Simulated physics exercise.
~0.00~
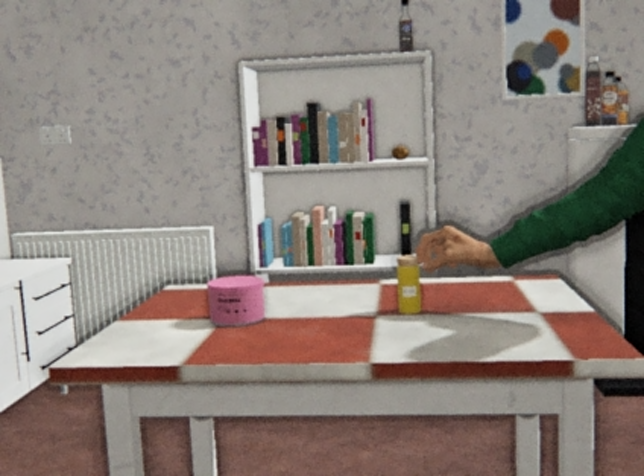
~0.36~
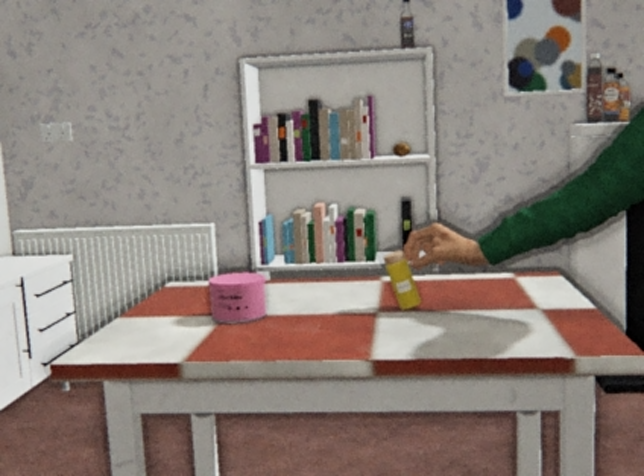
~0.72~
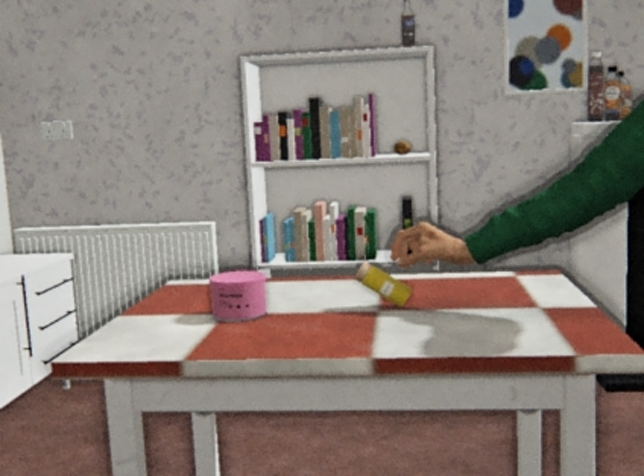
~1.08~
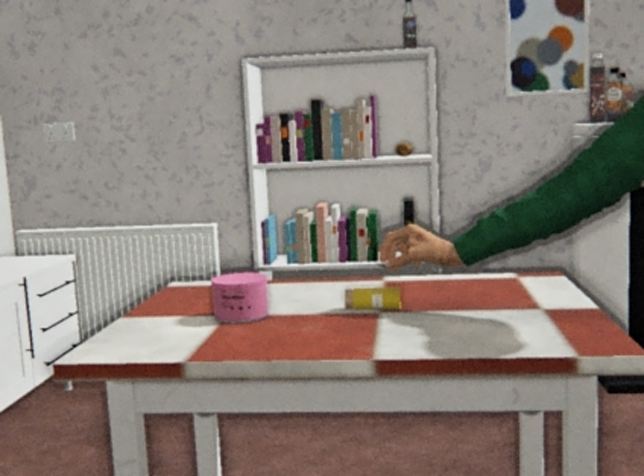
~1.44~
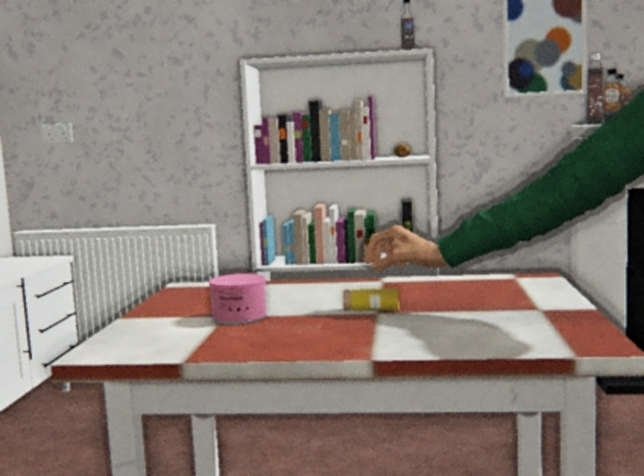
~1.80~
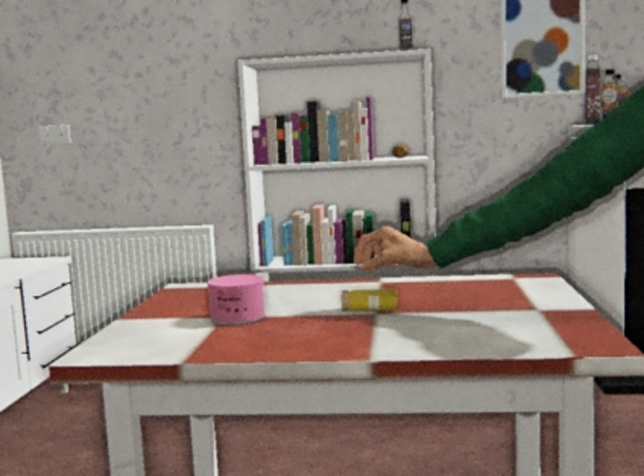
A hand pushes a yellow shaker left until it tips onto its side near a pink tub.
